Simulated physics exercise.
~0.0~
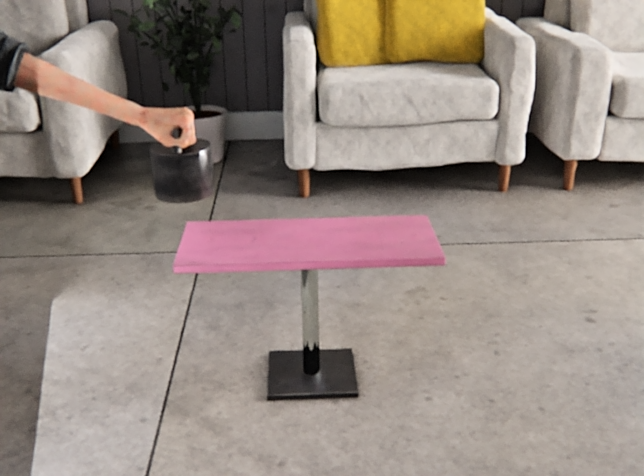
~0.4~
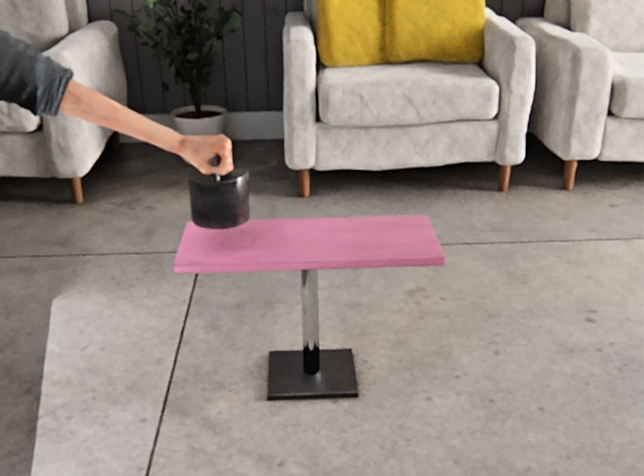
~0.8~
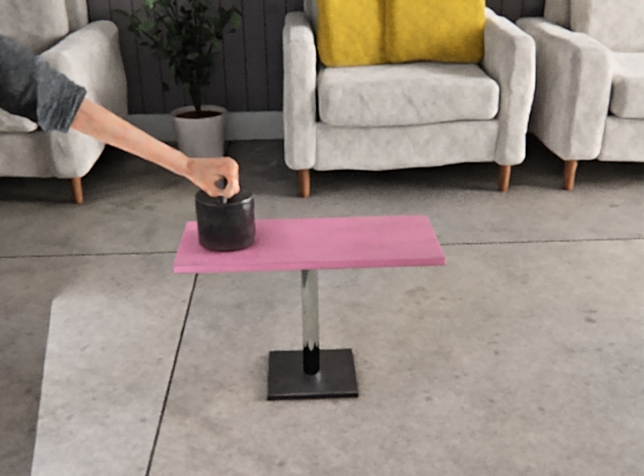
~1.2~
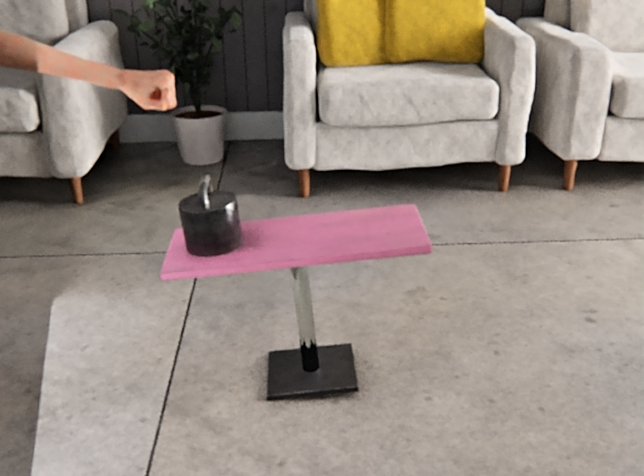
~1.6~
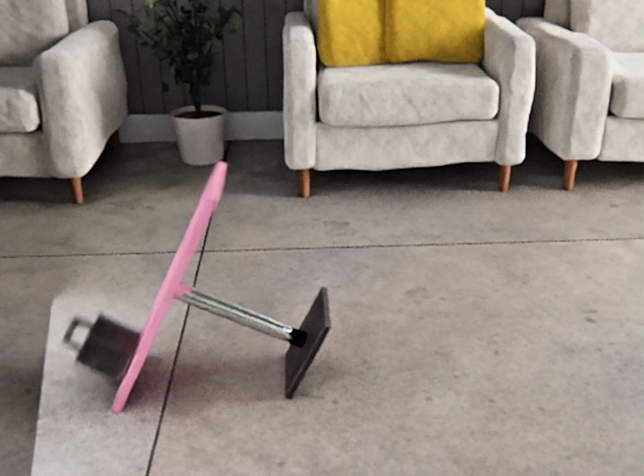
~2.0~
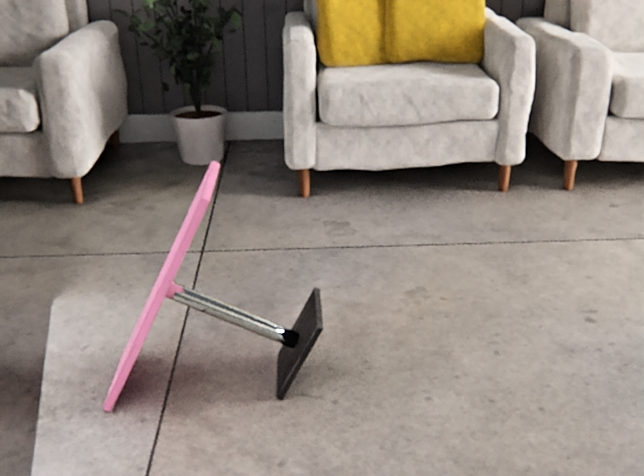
We see a hand lower a dark cylindrical object with a handle onto the left end of a pink side table, then let go and draw back. The table tips over to the left, the object slides away out of view, and the table ends on its side.
